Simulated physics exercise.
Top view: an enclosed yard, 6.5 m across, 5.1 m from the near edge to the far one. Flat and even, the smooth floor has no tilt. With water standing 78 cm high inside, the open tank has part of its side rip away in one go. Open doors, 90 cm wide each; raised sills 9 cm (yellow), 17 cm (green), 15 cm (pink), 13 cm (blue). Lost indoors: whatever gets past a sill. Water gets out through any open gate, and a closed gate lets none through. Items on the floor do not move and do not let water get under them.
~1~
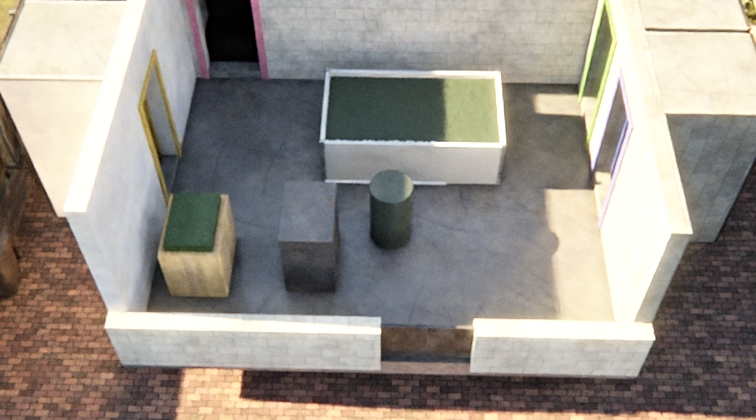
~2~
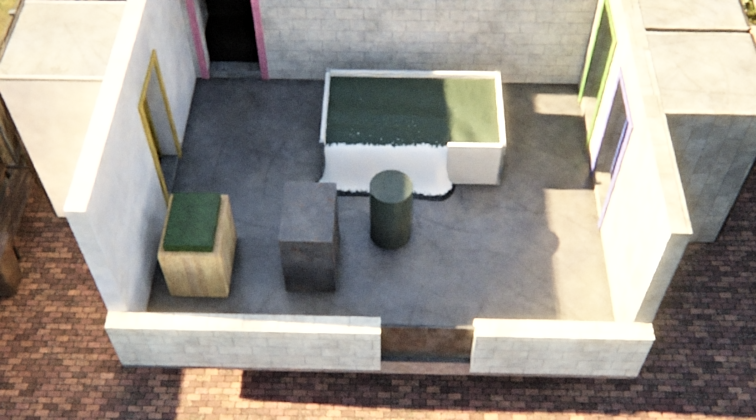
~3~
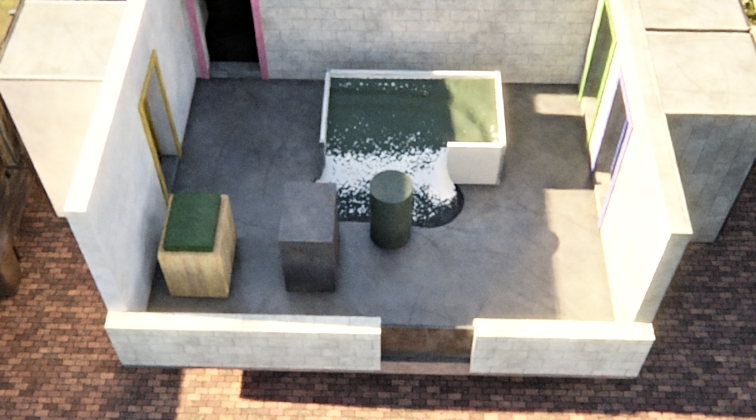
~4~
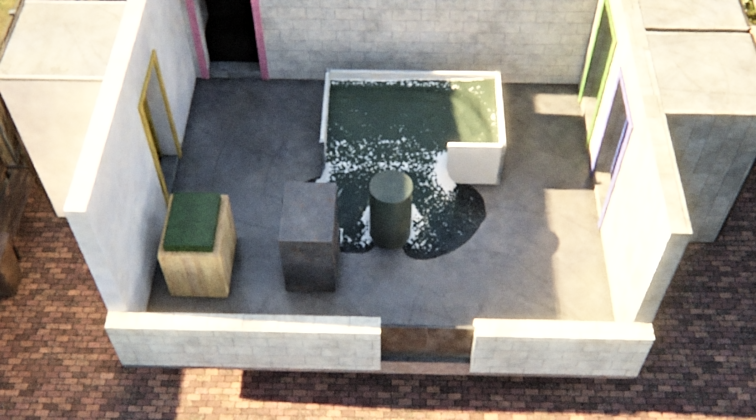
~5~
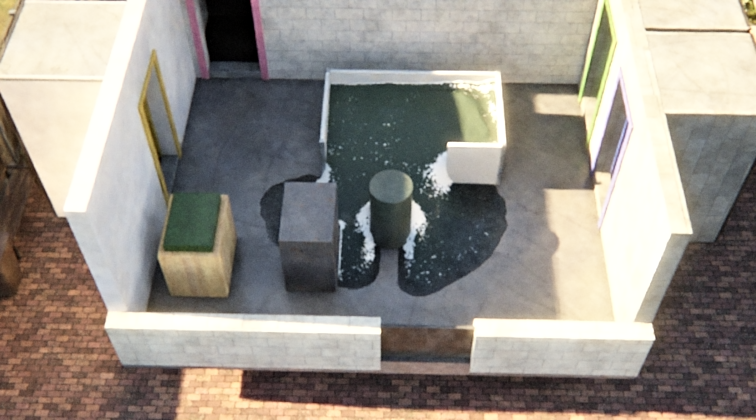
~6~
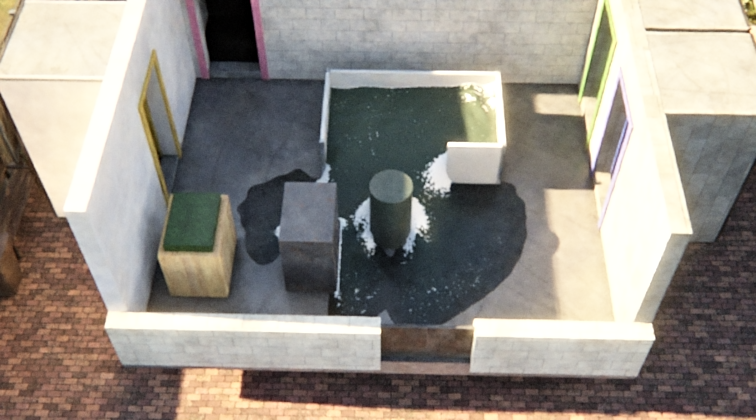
Dark green water bursting through the front of a white-walled open tank, spreading around a cylinder and grey block across the yard floor.
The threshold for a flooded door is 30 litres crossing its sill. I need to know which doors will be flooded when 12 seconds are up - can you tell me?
One by one: Yellow door: The total grows larger than the cap. Green door: The total remains smaller than the cap. Pink door: The total remains smaller than the cap. Blue door: The total remains smaller than the cap.
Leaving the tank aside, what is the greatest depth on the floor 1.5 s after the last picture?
About 37 cm.
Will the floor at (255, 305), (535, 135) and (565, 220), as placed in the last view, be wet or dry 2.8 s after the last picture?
Respectively: Got hit, was missed, got hit.
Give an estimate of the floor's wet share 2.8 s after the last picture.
Near 70 per cent is wet.
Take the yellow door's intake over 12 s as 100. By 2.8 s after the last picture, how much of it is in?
Some 70 per cent by then.
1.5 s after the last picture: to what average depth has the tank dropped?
The mean depth is some 28 cm.
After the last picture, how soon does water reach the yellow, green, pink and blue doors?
Door times: Yellow 0.9 s / green 3.0 s / pink 2.2 s / blue 1.2 s.
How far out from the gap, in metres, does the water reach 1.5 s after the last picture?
About 4.4 m.
Then, 0.7 s after the last picture water covers 40 % of the floor and is deepest (50 cm) near (336, 226); yellow door not reached, green door not reached, pink door not reached, blue door not reached.
Then, 1.5 s after the last picture water covers 60 % of the floor and is deepest (37 cm) near (610, 350); yellow door 24 cm at the sill, 28 L in, green door not reached, pink door not reached, blue door 2 cm at the sill, 0 L in.
Then, 2.8 s after the last picture water covers 70 % of the floor and is deepest (27 cm) near (151, 295); yellow door 17 cm at the sill, 94 L in, green door not reached, pink door 16 cm at the sill, 1 L in, blue door 11 cm at the sill, 0 L in.
Then, 6.3 s after the last picture water covers 95 % of the floor and is deepest (18 cm) near (356, 89); yellow door 10 cm at the sill, 125 L in, green door 11 cm at the sill, 1 L in, pink door 11 cm at the sill, 4 L in, blue door 8 cm at the sill, 0 L in.
Then, 11.3 s after the last picture water covers 95 % of the floor and is deepest (15 cm) near (141, 340); yellow door 9 cm at the sill, 130 L in, green door 12 cm at the sill, 1 L in, pink door 10 cm at the sill, 4 L in, blue door 11 cm at the sill, 3 L in.
